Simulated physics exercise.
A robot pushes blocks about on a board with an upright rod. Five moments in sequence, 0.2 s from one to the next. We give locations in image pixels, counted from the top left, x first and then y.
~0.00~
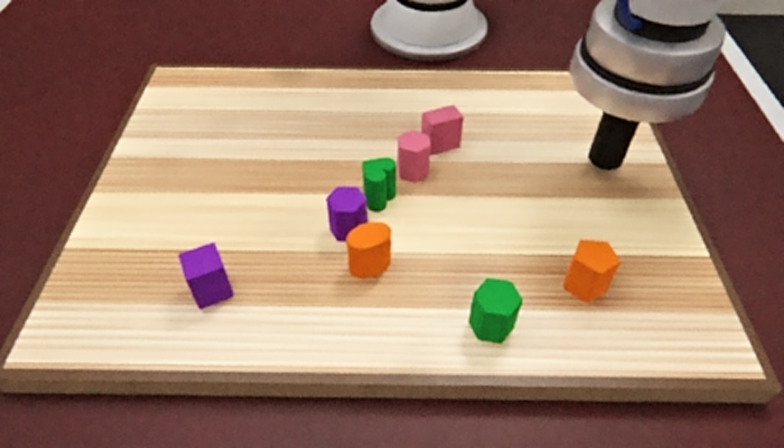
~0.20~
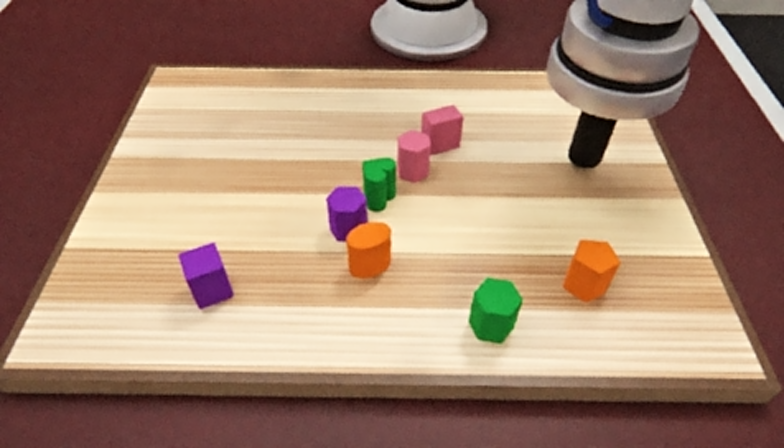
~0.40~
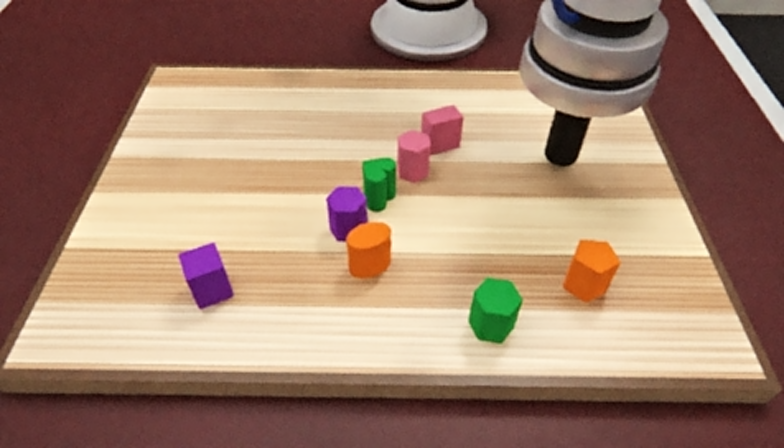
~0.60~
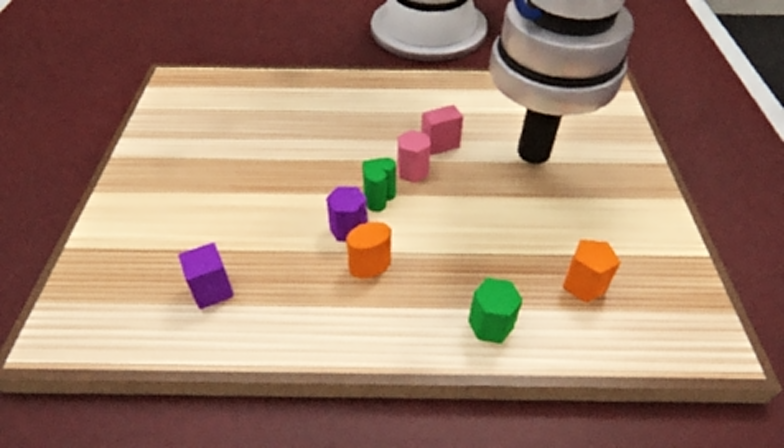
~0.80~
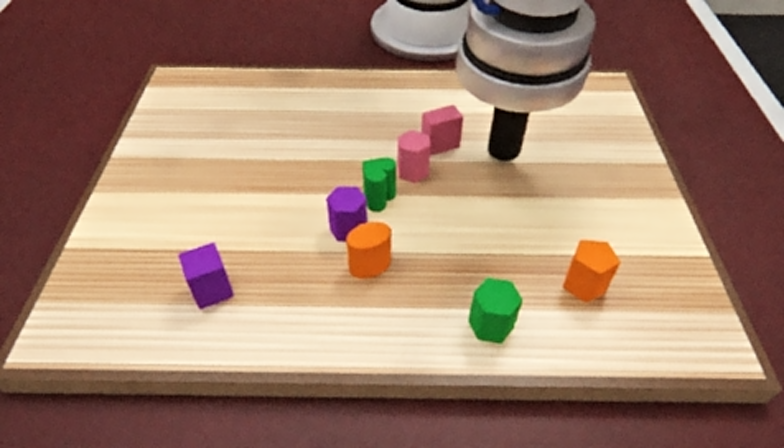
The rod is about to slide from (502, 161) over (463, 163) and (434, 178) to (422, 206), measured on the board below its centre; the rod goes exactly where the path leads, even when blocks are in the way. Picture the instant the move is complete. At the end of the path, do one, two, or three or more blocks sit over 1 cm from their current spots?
The answer is a single block.
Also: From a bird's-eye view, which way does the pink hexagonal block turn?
Answer: With the clock.
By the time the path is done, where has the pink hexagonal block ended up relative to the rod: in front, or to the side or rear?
My prediction: No longer in front.
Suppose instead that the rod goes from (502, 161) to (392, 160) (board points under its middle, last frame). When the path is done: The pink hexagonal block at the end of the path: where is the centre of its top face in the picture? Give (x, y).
Somewhere near (379, 151).
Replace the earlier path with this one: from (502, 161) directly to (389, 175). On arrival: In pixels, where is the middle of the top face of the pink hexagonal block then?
The pink hexagonal block ends near (356, 148).
The first path, step by step. One third of the way, rod at (464, 153); nothing pushed yet.
Two thirds of the way, rod at (434, 169); pink hexagonal block at (402, 144), turned 25° clockwise.
At the end, rod at (423, 196); pink hexagonal block at (401, 144), turned 25° clockwise; pink oblong block not moved.
